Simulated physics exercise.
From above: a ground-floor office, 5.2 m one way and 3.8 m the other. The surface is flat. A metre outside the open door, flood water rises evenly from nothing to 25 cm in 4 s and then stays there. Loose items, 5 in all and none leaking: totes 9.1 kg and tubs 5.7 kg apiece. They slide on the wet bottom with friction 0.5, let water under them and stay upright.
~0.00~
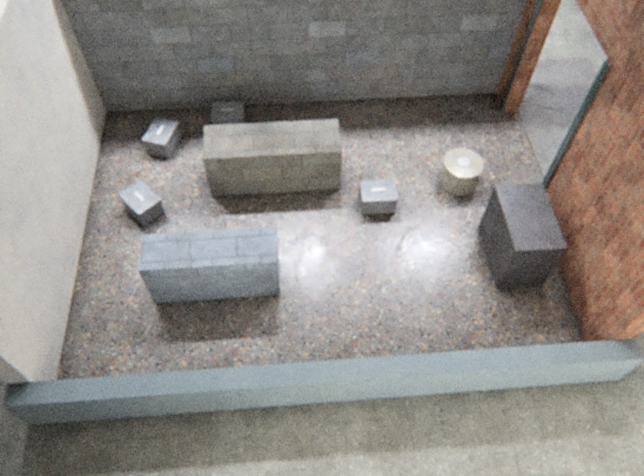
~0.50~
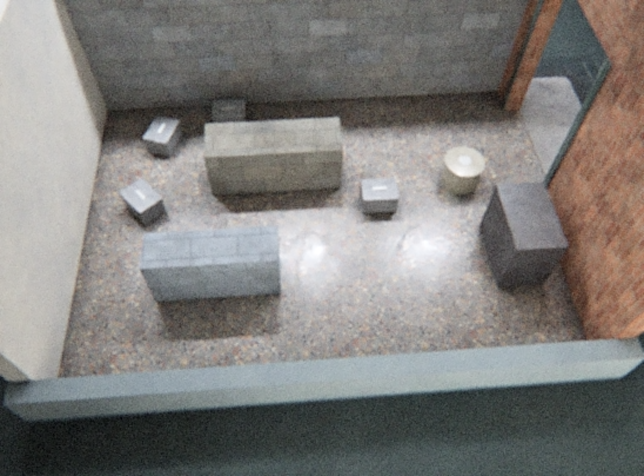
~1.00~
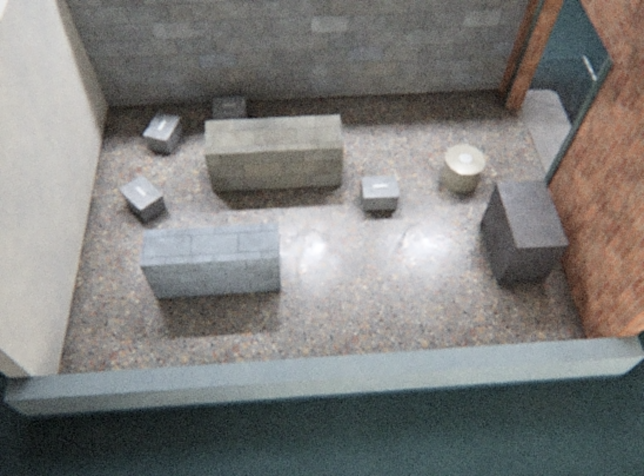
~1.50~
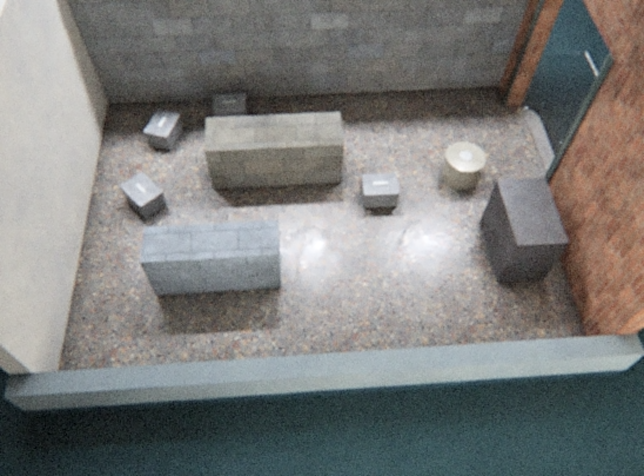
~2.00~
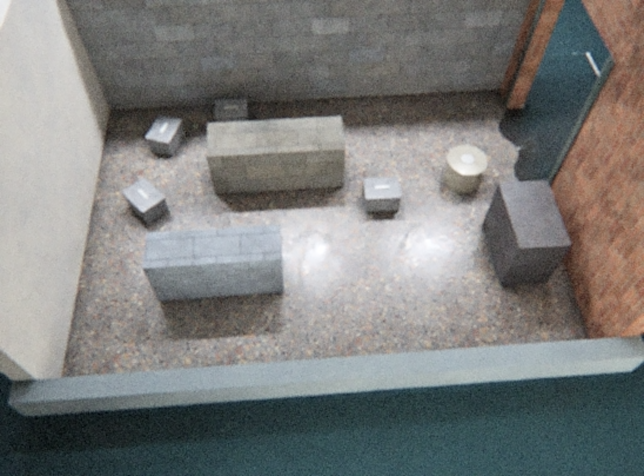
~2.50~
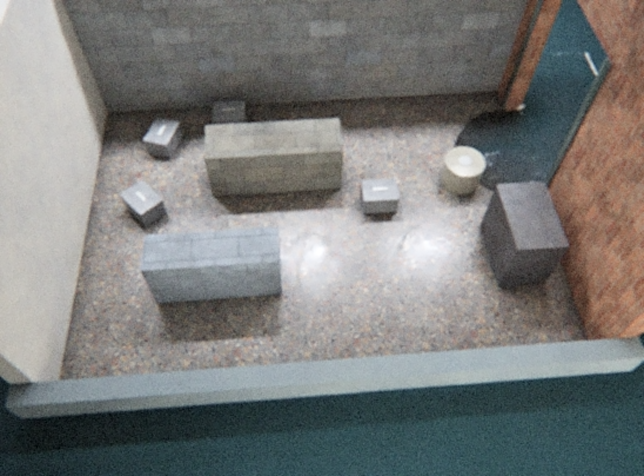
Dark water spreading outside a brick-walled room, then entering through the open doorway at upper right as blocks and boxes stay still.
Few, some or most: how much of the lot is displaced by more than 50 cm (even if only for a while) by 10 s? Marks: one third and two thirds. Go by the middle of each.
That comes to two thirds or above.
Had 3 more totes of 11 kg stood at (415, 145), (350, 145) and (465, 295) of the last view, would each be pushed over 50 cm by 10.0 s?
In that order: Past it, over, short of it.
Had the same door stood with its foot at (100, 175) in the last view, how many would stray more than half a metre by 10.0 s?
Then 5.
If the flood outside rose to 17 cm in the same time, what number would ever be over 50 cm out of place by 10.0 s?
In that case 4 of them.
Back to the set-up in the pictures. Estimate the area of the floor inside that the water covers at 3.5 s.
Some 3.5 m2.
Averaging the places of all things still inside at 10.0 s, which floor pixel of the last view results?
At about (170, 326).
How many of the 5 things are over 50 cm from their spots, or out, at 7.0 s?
By then 4.
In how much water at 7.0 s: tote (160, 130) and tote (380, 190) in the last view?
About 9 and 5 cm.
After 3.5 s 0 of 5 are over 50 cm from their spots; 0 afloat.
After 4.5 s 1 of 5 are over 50 cm from their spots; 0 afloat.
After 7.0 s 4 of 5 are over 50 cm from their spots; 2 afloat.
After 10.0 s 5 of 5 are over 50 cm from their spots, and 5 have been at some point; 5 afloat.
